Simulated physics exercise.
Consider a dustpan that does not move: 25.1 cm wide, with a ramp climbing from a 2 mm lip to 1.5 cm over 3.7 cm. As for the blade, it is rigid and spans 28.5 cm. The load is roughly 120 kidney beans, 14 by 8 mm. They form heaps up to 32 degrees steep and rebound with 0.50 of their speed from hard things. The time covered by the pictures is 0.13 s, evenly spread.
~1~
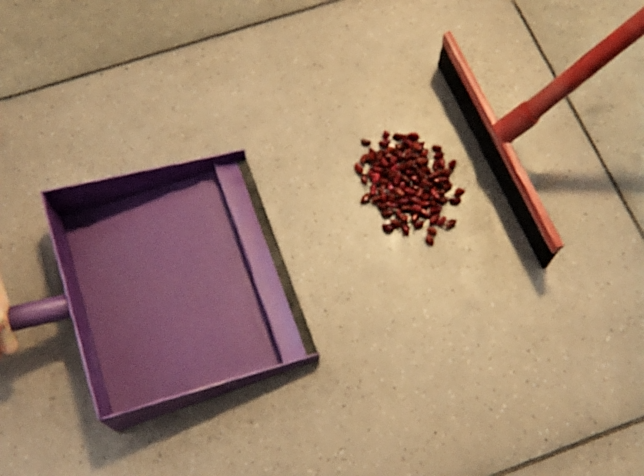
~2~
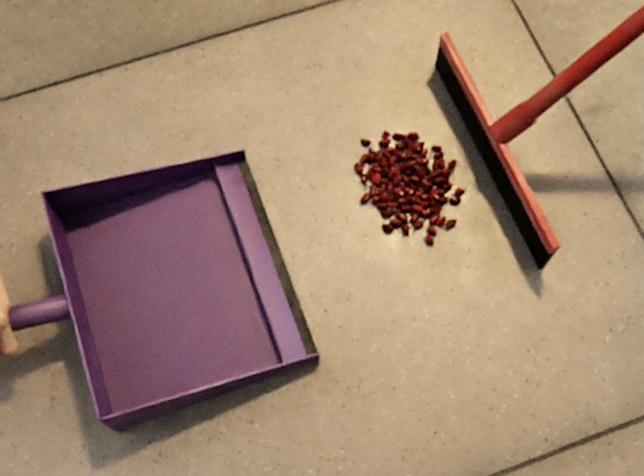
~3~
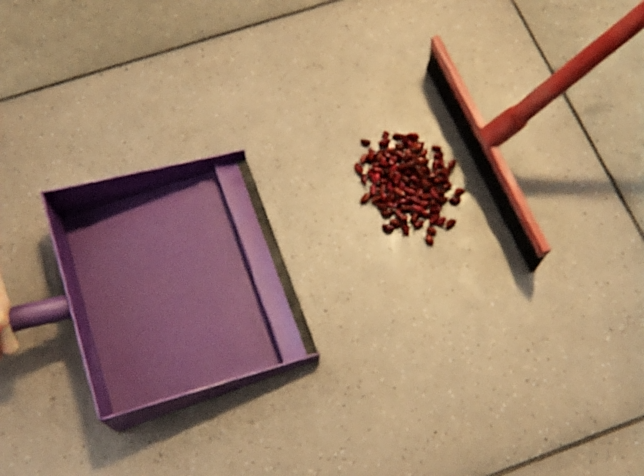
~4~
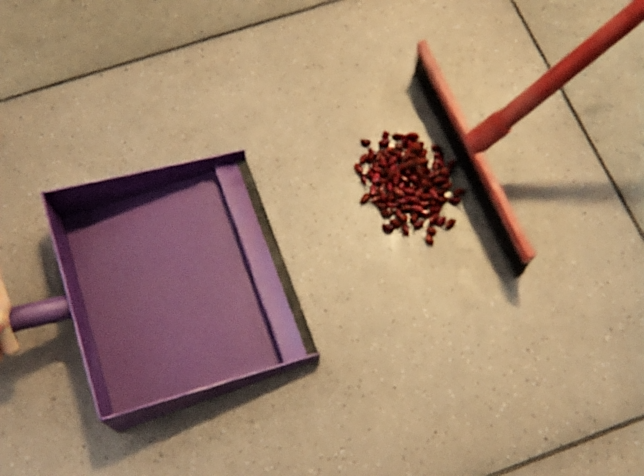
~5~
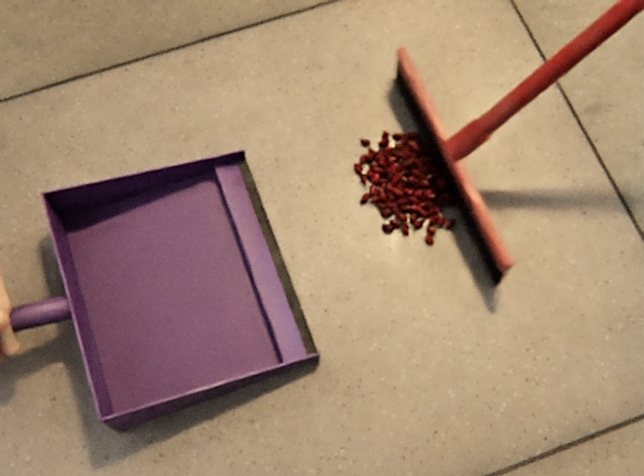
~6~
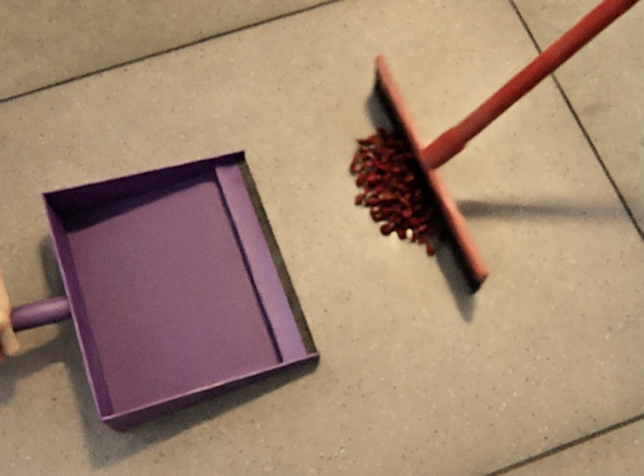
A red broom slid left across the tiled floor toward a small pile of dark red beans, then pressed into them and began pushing them together, while a purple dustpan stayed still on the left.
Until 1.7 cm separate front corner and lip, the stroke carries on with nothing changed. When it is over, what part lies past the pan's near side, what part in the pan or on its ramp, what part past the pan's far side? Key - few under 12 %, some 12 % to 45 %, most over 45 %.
Past the pan's near side: Few. In the pan or on its ramp: Most. Past the pan's far side: Few.
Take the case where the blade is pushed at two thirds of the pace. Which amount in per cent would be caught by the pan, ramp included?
About 50 %.
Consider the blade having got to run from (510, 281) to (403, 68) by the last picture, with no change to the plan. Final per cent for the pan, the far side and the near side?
Pan 50, far 5, near 0.
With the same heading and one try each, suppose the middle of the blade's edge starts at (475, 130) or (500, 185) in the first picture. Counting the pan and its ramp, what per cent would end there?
Roughly 50 % and 55 %.
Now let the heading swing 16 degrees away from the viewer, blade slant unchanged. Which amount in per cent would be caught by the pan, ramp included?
Pan plus ramp: Some 50 %.
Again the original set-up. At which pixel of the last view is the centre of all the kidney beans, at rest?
Near (262, 232).
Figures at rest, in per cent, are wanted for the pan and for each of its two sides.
In per cent - near side 0, pan 55, far side 10.
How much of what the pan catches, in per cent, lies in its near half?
I'd put it at around 30 per cent.
Then, 0.09 s after the last picture, middle of the blade 8 cm from the lip; 0 % over the lip, far side 5 %, near side 0 %.
Then, 0.14 s after the last picture, middle of the blade 4 cm from the lip; 5 % over the lip, far side 5 %, near side 0 %.
Then, 0.34 s after the last picture, middle of the blade 2 cm from the lip; 60 % over the lip, far side 10 %, near side 0 %.
In the end, near side 0 %, pan 55 %, far side 10 %, in front of the lip or behind the blade 40 %.
